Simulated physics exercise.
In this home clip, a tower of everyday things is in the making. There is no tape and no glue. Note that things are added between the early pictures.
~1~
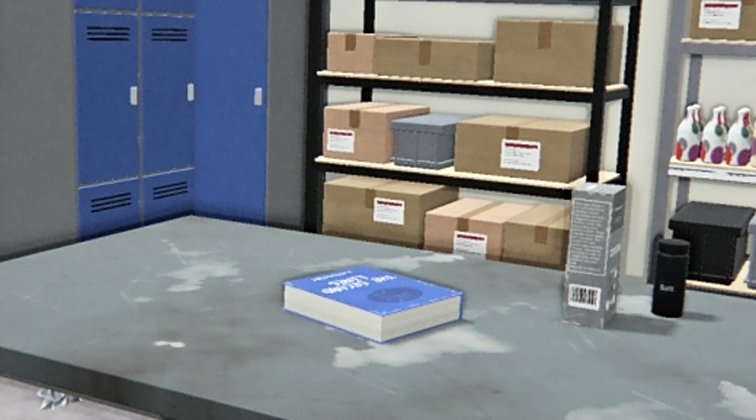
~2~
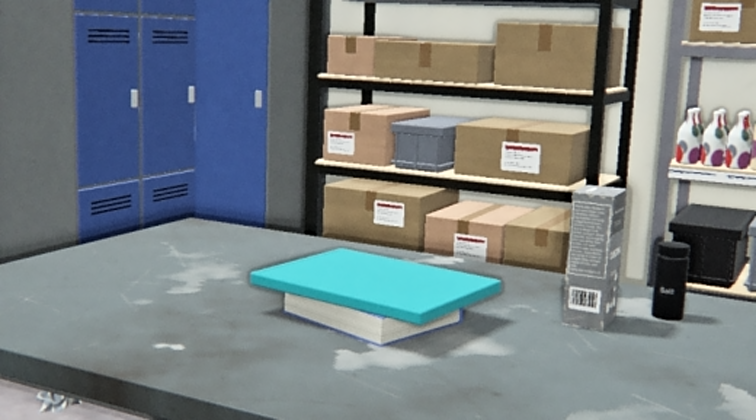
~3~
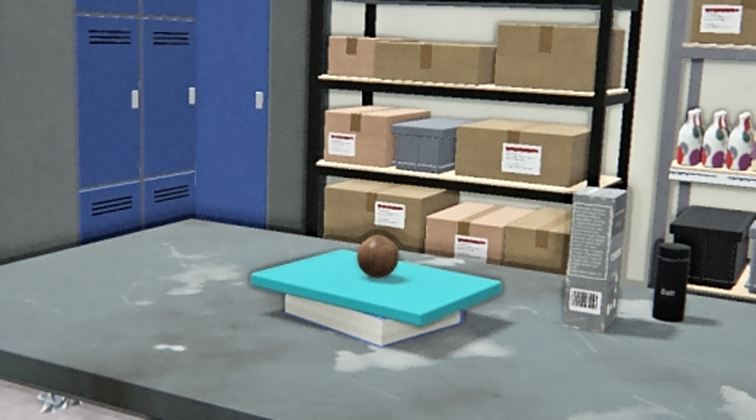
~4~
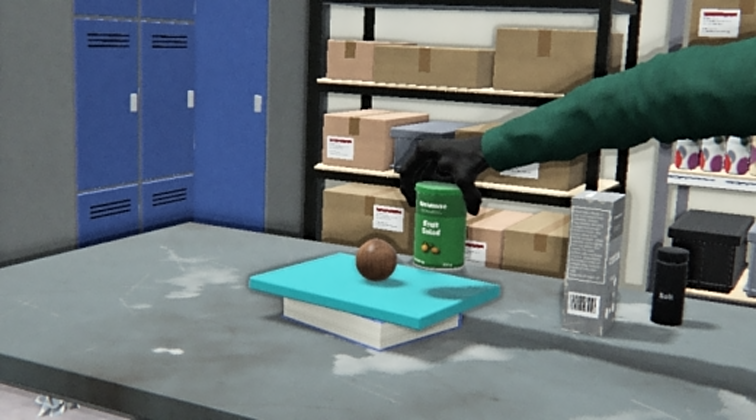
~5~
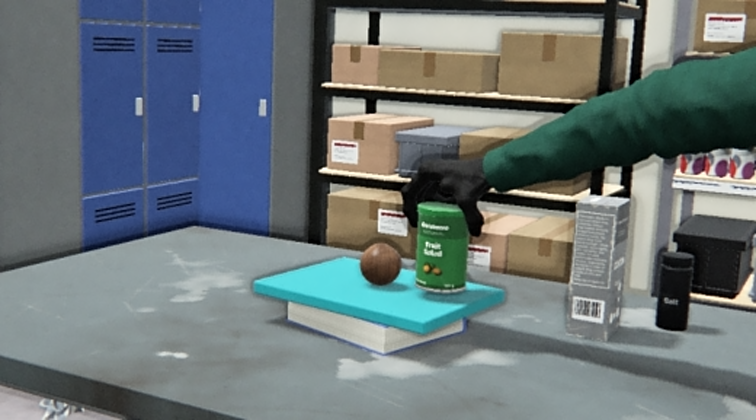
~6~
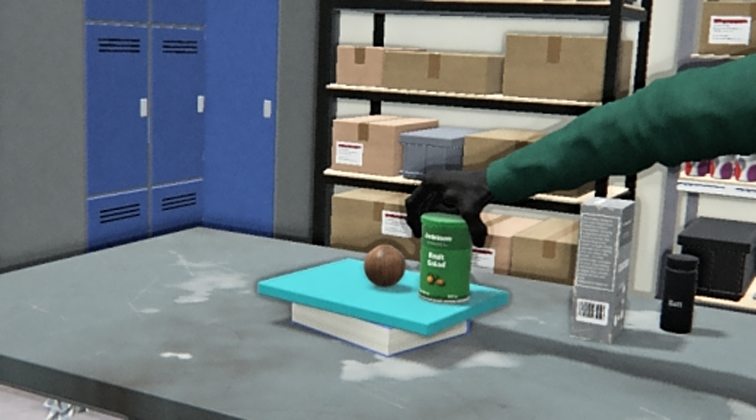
A blue book lies on a worn grey table in a storage room, seen from slightly above, with a grey carton and a black shaker to the right, and blue lockers and shelves of boxes behind. A turquoise tray appears on the book, then a round brown onion on the tray. A black-gloved hand in a green sleeve lowers a green tin onto the tray beside the onion, as the view shifts slightly.
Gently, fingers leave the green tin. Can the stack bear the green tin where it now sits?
Yes.
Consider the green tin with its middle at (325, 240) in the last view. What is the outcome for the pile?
Result: Pile standing.
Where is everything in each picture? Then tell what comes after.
In the first picture, the last thing is not in view yet; blue book (372, 301).
In the second picture, the last thing is not in view yet; grey carton (595, 256).
In the third picture, the last thing is not in view yet; black shaker (671, 282).
The fourth picture shows still above its spot; green tin (441, 226); brown onion (376, 260).
The fifth picture shows still above its spot; green tin (443, 247); turquoise tray (379, 291).
The sixth picture shows in place under the hand; green tin (446, 258).
Then, 1.00 s after the last picture, nothing has stirred.
Then, 2.10 s after the last picture, green tin resting near (446, 258).
At rest, all 6 in place. Seen from the same camera at the end, green tin near (446, 258). The pile keeps its balance.
